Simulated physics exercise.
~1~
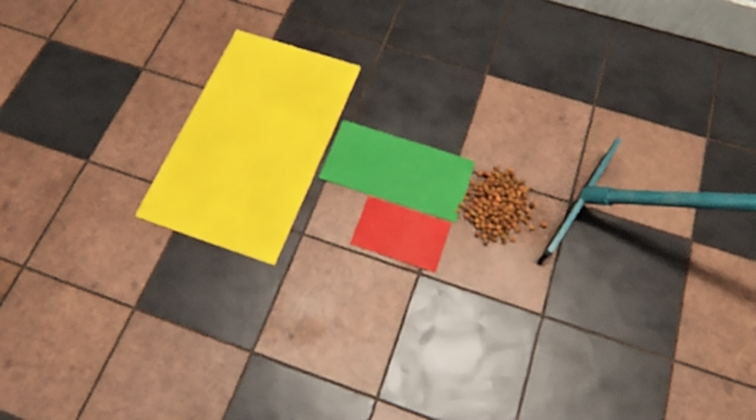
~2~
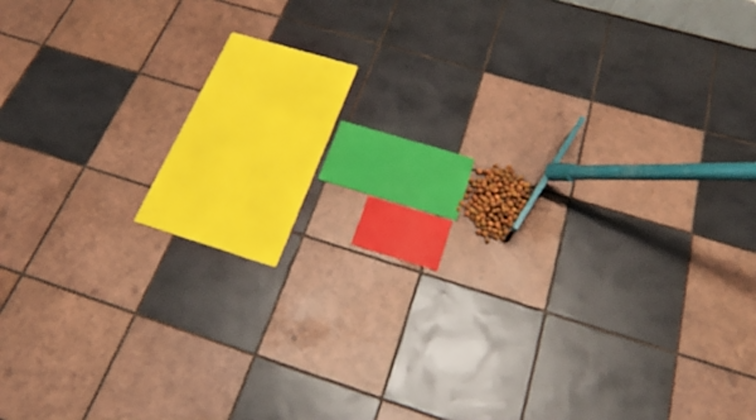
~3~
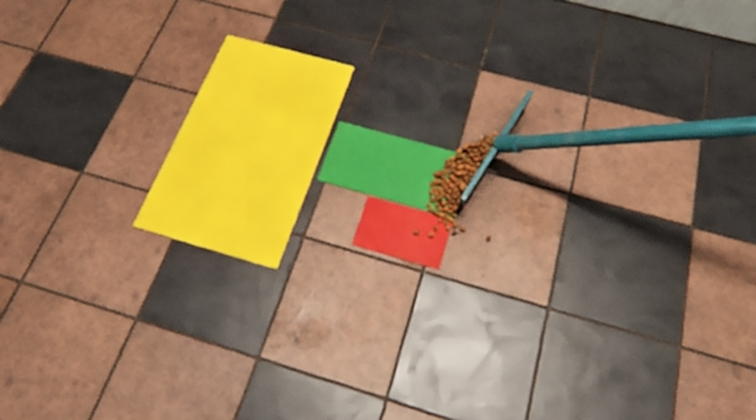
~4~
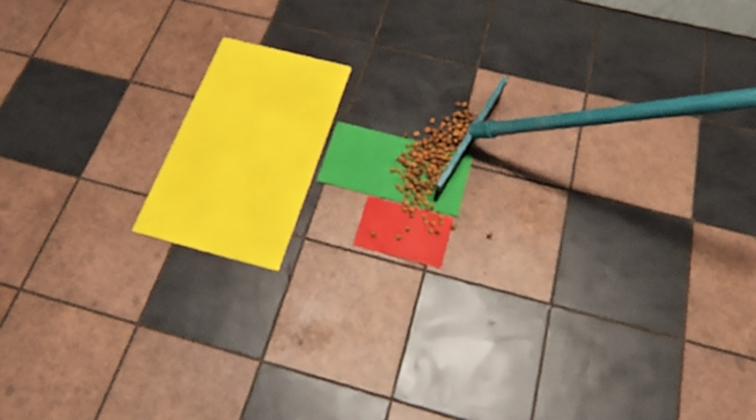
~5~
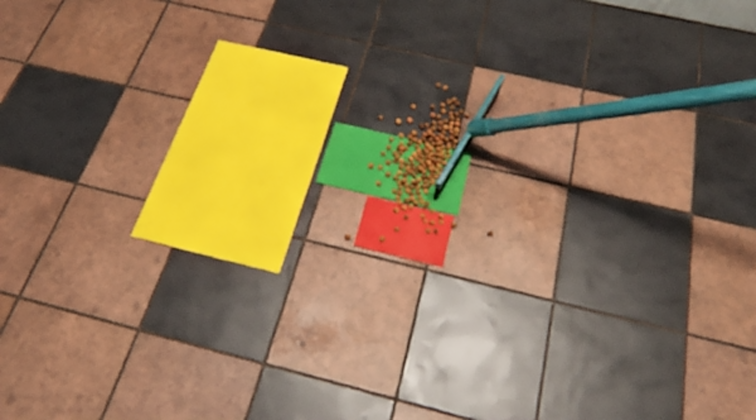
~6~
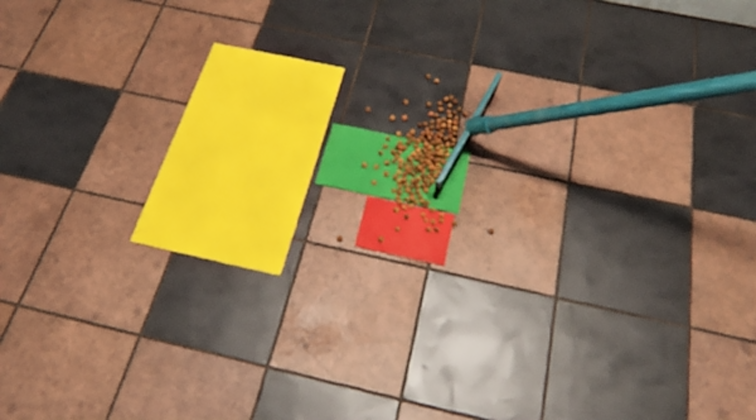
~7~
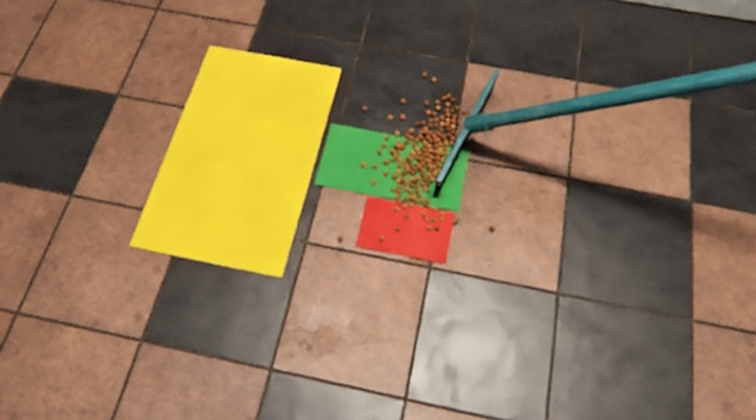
A teal squeegee slid left into a heap of small orange-brown balls on the tiled floor and pushed them onto the green sheet, then stopped as they scattered, leaving most on green, some on red or bare tiles, and none on yellow.
